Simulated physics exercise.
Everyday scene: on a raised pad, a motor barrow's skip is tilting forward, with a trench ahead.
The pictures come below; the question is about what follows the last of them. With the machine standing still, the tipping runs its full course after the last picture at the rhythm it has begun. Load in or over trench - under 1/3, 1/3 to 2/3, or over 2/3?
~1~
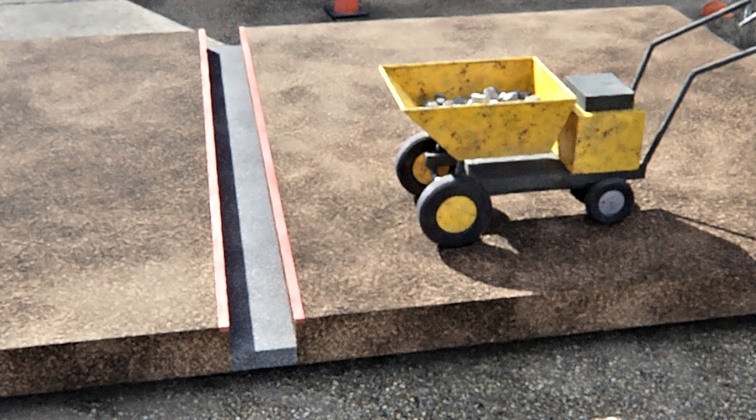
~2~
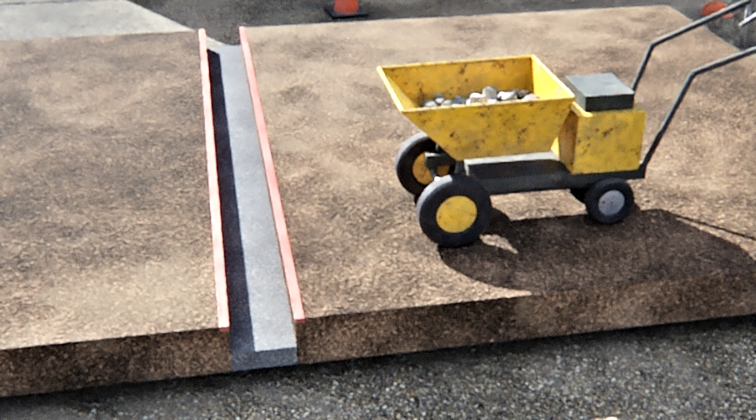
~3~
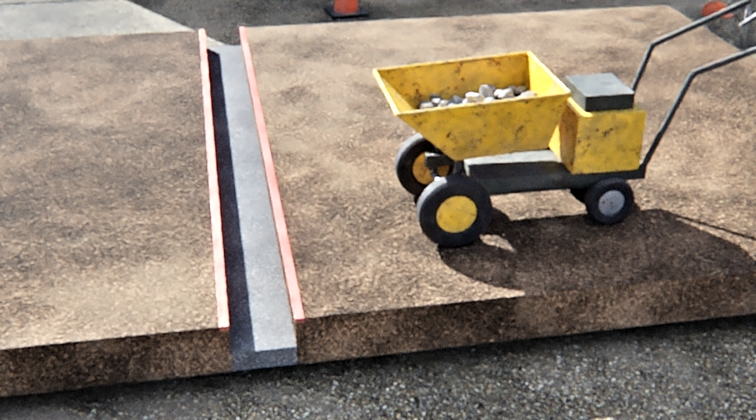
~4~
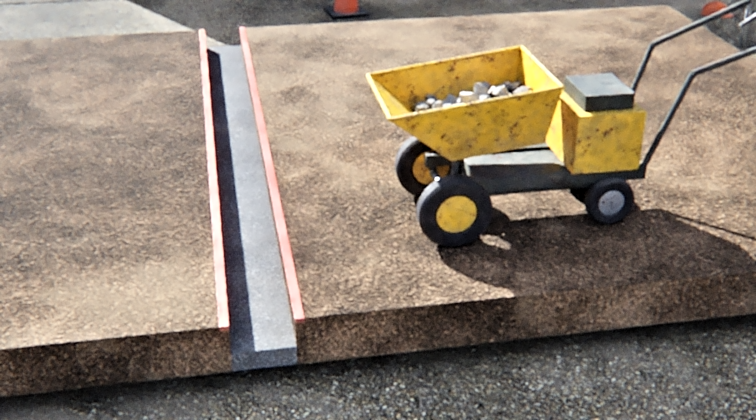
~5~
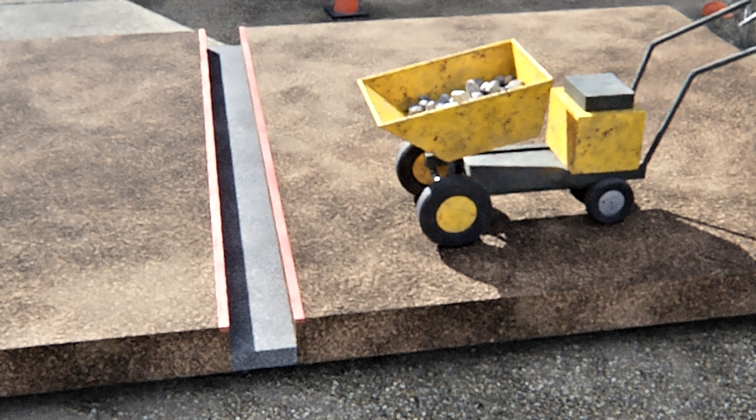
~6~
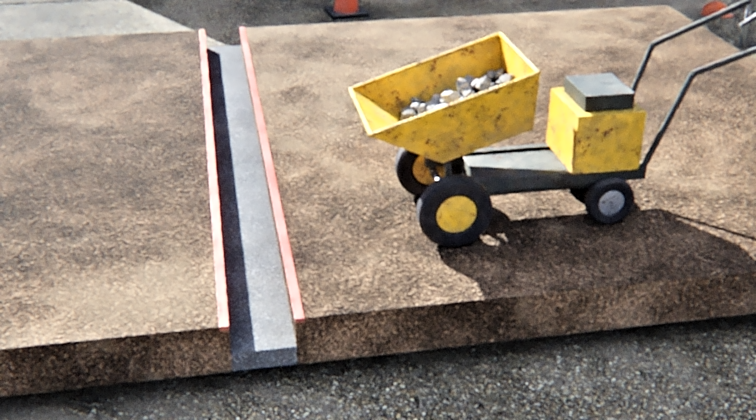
One to two thirds of the load lands in the trench.
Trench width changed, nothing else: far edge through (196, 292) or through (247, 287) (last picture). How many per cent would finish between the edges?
The first try gives 40 percent, then the second gives 40 percent.
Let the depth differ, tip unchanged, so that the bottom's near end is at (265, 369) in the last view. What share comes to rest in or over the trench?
The share would be around 40 per cent.
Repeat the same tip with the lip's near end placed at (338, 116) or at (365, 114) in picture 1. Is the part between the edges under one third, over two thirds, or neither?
Beyond two thirds; then beyond two thirds.
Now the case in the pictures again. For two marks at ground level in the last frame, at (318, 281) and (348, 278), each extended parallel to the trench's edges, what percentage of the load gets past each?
Close to 60 per cent, then close to 80 per cent.
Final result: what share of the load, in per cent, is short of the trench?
About 35 %.
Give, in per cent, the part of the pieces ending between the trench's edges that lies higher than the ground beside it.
Roughly 0 in a hundred.
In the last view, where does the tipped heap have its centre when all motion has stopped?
About pixel (270, 249).
Soon, skip tipped steeply; all in the skip.
A while on, skip tipped right over; most in the skip; a small part short of the trench.
Towards the end, skip tipped right over; about a quarter in the skip; about a third short of the trench; about a third in or heaped over the trench.
Finally, skip tipped right over; about a quarter in the skip; about a third short of the trench; about half in or heaped over the trench; none beyond it.
